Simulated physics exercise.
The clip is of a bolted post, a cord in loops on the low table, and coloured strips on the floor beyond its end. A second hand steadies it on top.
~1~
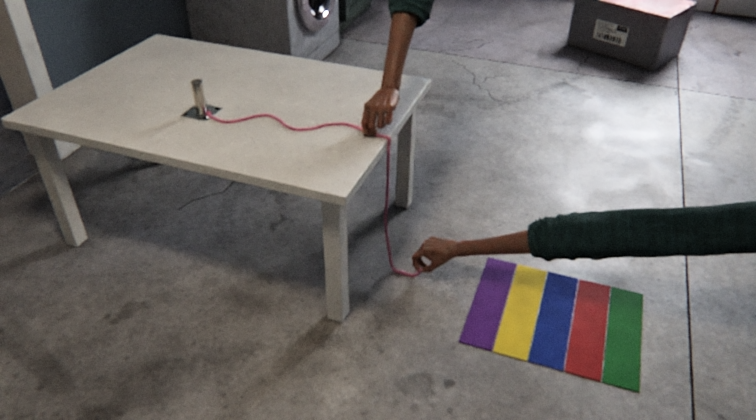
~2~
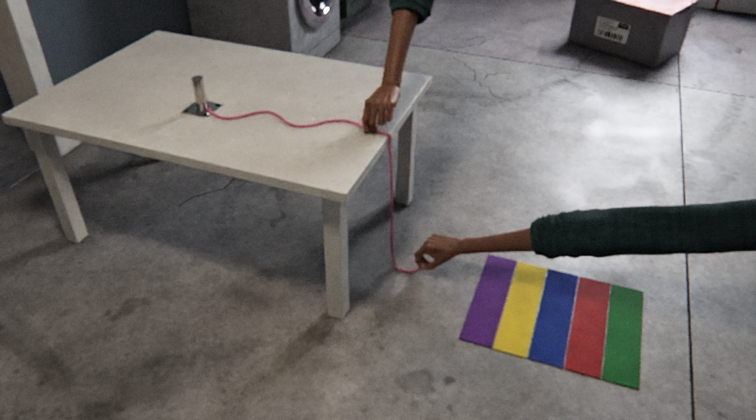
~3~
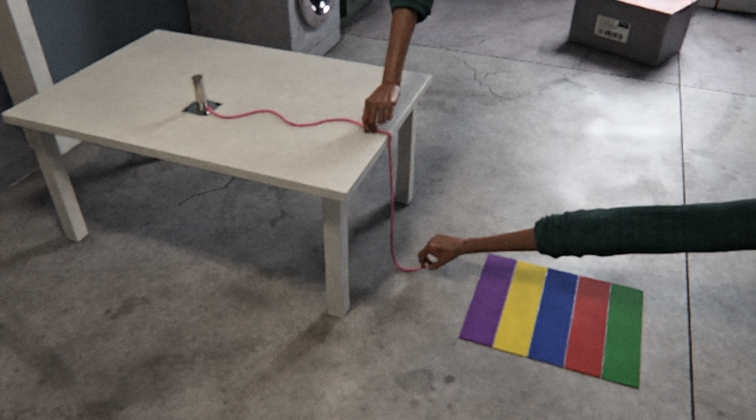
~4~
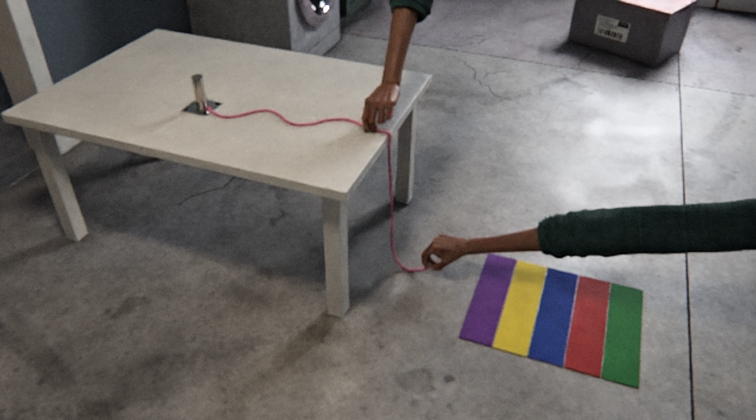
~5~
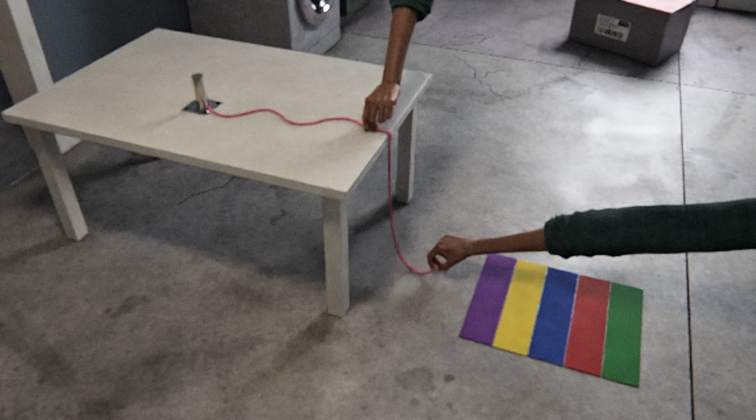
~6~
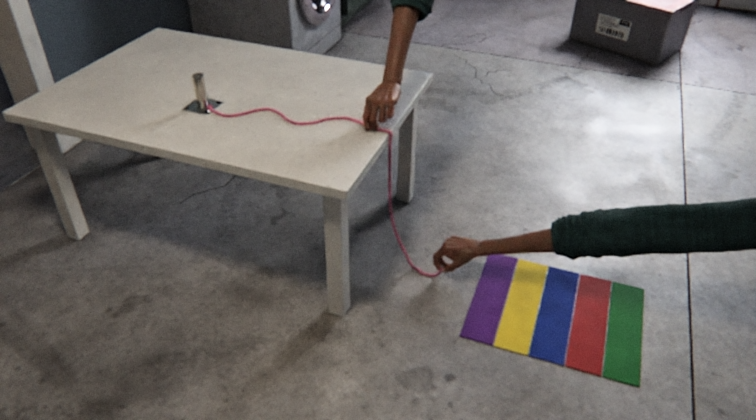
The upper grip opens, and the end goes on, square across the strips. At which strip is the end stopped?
Over blue.
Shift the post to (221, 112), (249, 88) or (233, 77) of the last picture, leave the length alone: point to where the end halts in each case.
Try by try, around (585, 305), (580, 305) and (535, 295).
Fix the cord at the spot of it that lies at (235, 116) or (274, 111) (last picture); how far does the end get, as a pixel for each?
The places are (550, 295) and (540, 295).
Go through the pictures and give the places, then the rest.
End (421, 269); purple (480, 329); yellow (514, 338); blue (549, 348); red (585, 358); green (622, 368), in the first picture.
End (423, 266); cord through (230, 119) (284, 120) (345, 121) (390, 149) (391, 206) (392, 254), in the second picture.
End (427, 266), in the third picture.
End (430, 267); cord through (230, 117) (284, 119) (344, 120) (389, 147) (392, 205) (394, 253), in the fourth picture.
End (436, 267), in the fifth picture.
End (442, 268); cord through (231, 116) (285, 117) (345, 118) (390, 146) (390, 203) (405, 252), in the sixth picture.
Soon after, end near (500, 283); over purple.
After that, end near (535, 292); over yellow.
At the stop, end near (557, 298); over blue. The end stops over the blue strip.
